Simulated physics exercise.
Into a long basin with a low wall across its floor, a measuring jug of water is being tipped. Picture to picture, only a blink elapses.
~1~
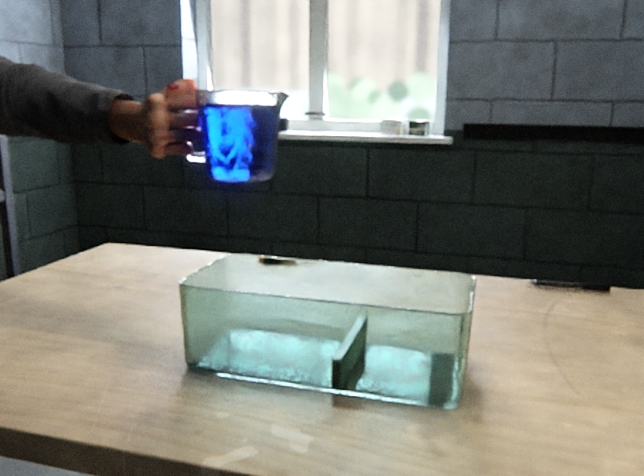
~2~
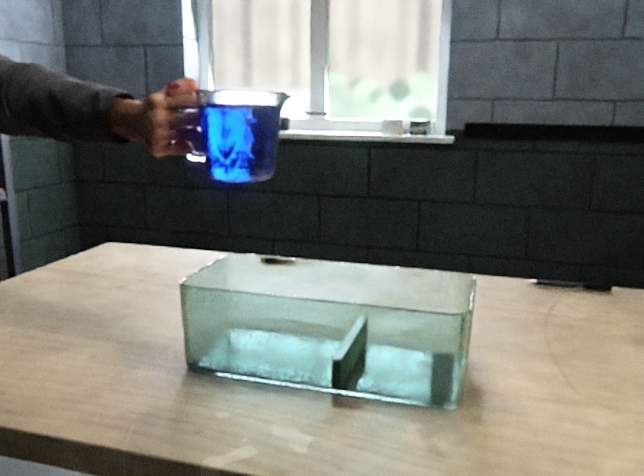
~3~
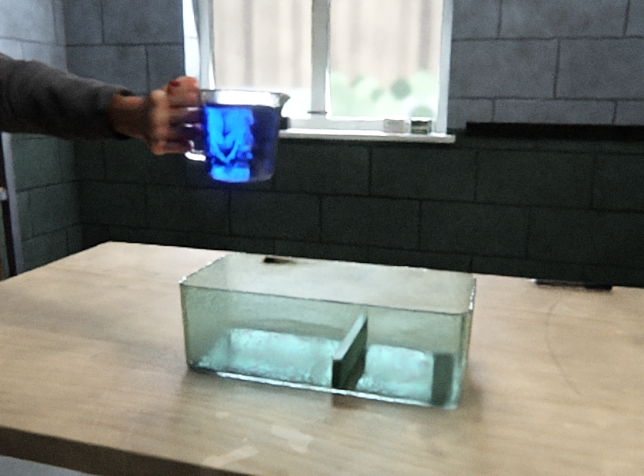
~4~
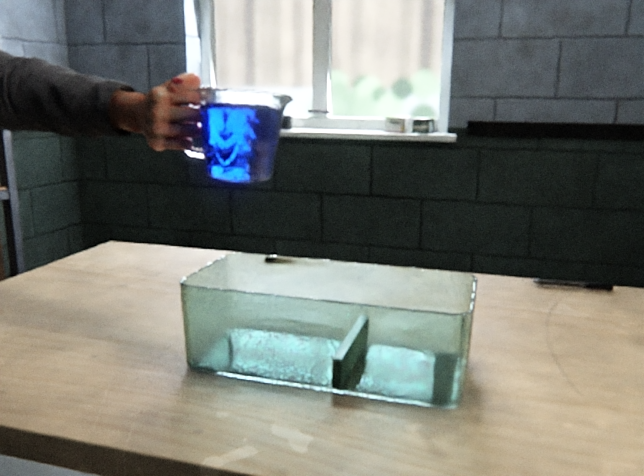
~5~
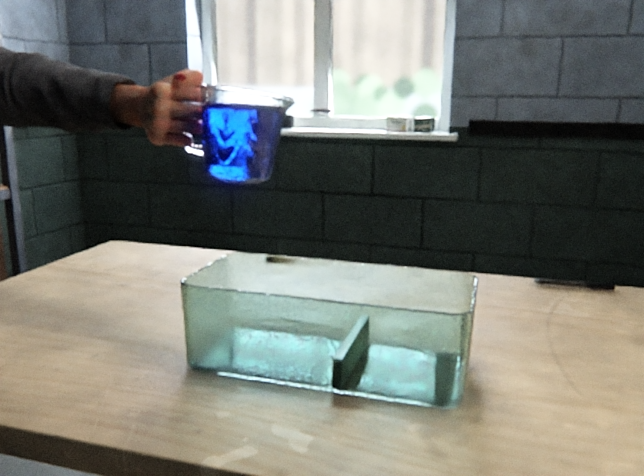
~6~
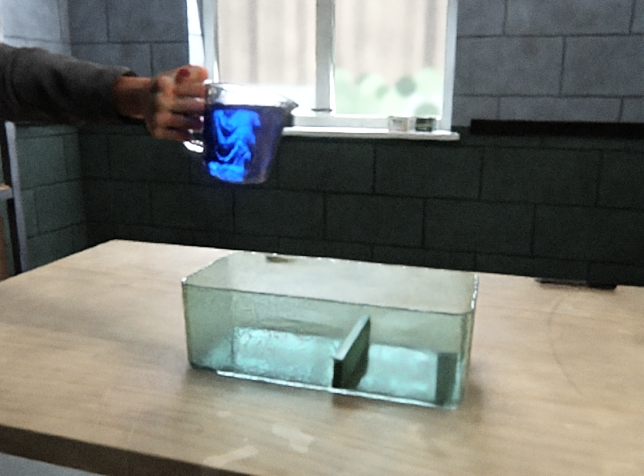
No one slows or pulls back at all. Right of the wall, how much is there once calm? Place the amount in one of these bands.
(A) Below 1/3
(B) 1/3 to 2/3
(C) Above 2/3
1/3 to 2/3 (B).
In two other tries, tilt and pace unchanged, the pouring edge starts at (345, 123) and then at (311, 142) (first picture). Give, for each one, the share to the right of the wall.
Around 90 percent first, around 60 percent second.
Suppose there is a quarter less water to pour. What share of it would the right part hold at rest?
I'd put it at some 20 %.
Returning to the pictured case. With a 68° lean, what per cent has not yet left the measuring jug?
Some 70 per cent has not yet come out.
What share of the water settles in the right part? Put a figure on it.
I'd say close to 40 per cent.
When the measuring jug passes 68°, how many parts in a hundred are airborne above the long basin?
It works out to about 20 percent.
A moment on, the measuring jug is tipped part way and 72 per cent is still to pour, 2 is left of the wall and 4 right of it.
Next, the measuring jug is tipped right over and 14 per cent is still to pour, 28 is left of the wall and 37 right of it.
Then the measuring jug is tipped right over and 0 per cent is still to pour, 56 is left of the wall and 40 right of it.
Later the measuring jug is tipped right over and 0 per cent is still to pour, 57 is left of the wall and 41 right of it.
Finally, 57 per cent lies left of the wall, 41 right of it and 2 outside.
